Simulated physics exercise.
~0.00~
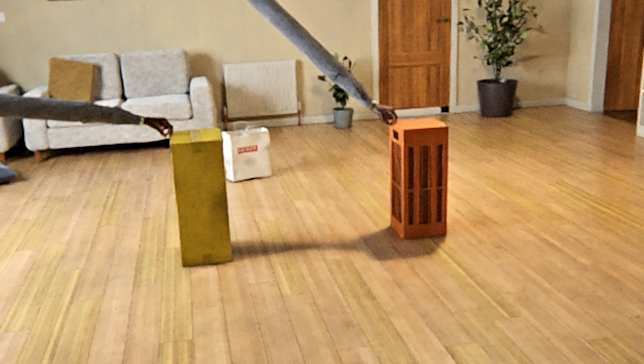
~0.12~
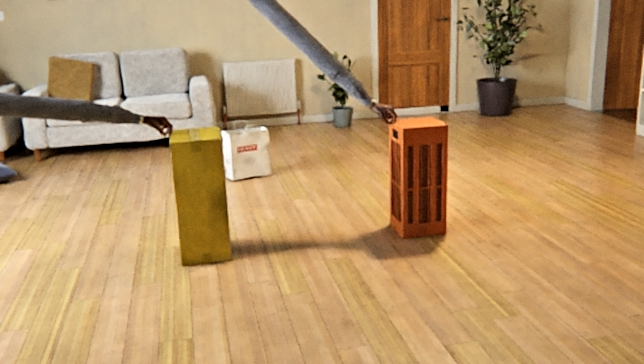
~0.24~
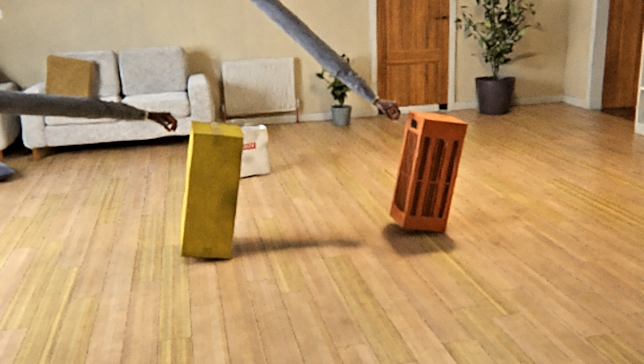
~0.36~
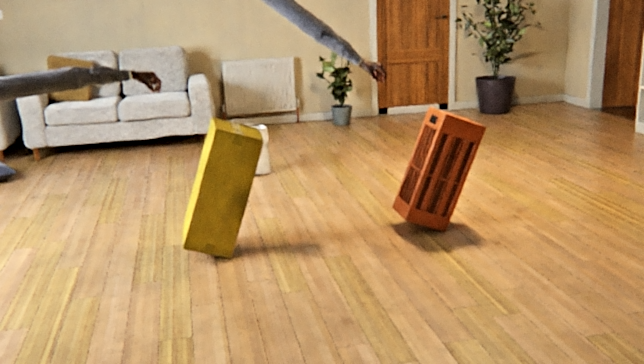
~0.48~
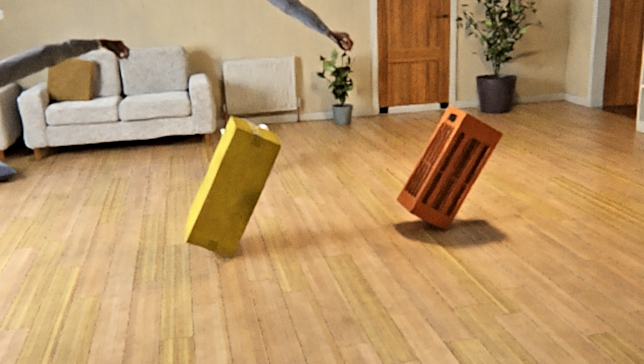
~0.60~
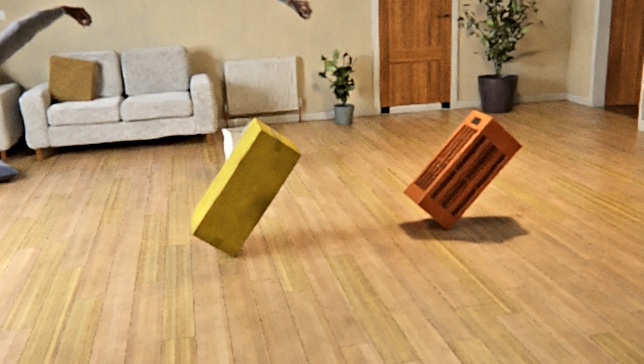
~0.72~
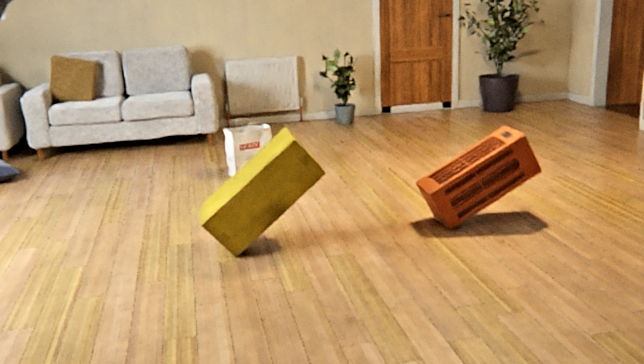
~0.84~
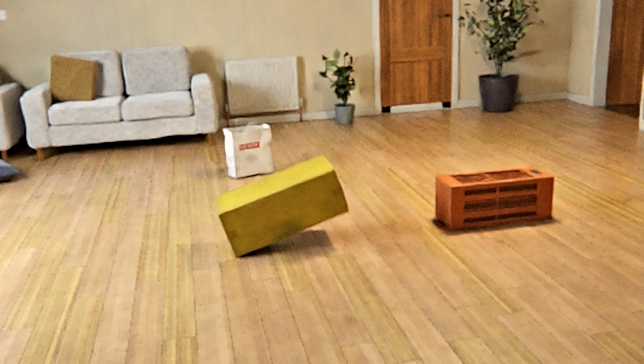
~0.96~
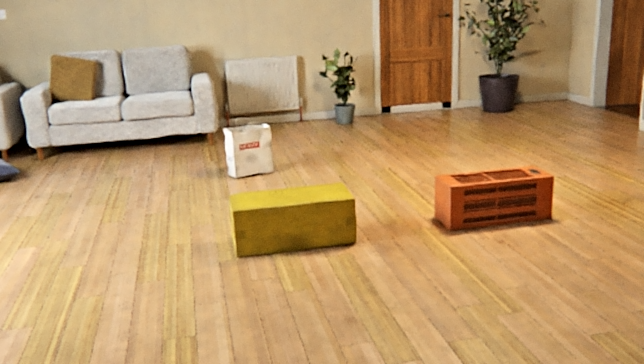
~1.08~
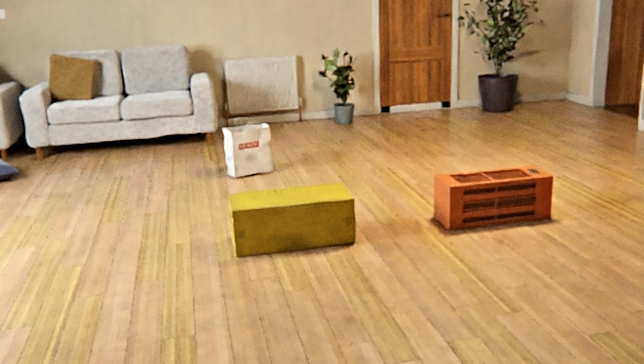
Two arms reach in from the upper left of a wood-floored room, their hands at the tops of a tall yellow parcel, left of centre, and a slatted orange crate to its right. Behind them are a pale grey sofa, a white bag, potted plants and a wooden door, all seen from slightly above by a gently swaying camera. The parcel and crate tip to the right as the hands let go and draw back out of view. Both lean steadily further over. The orange crate lands on its side first, then the yellow parcel drops flat too, and both lie still.
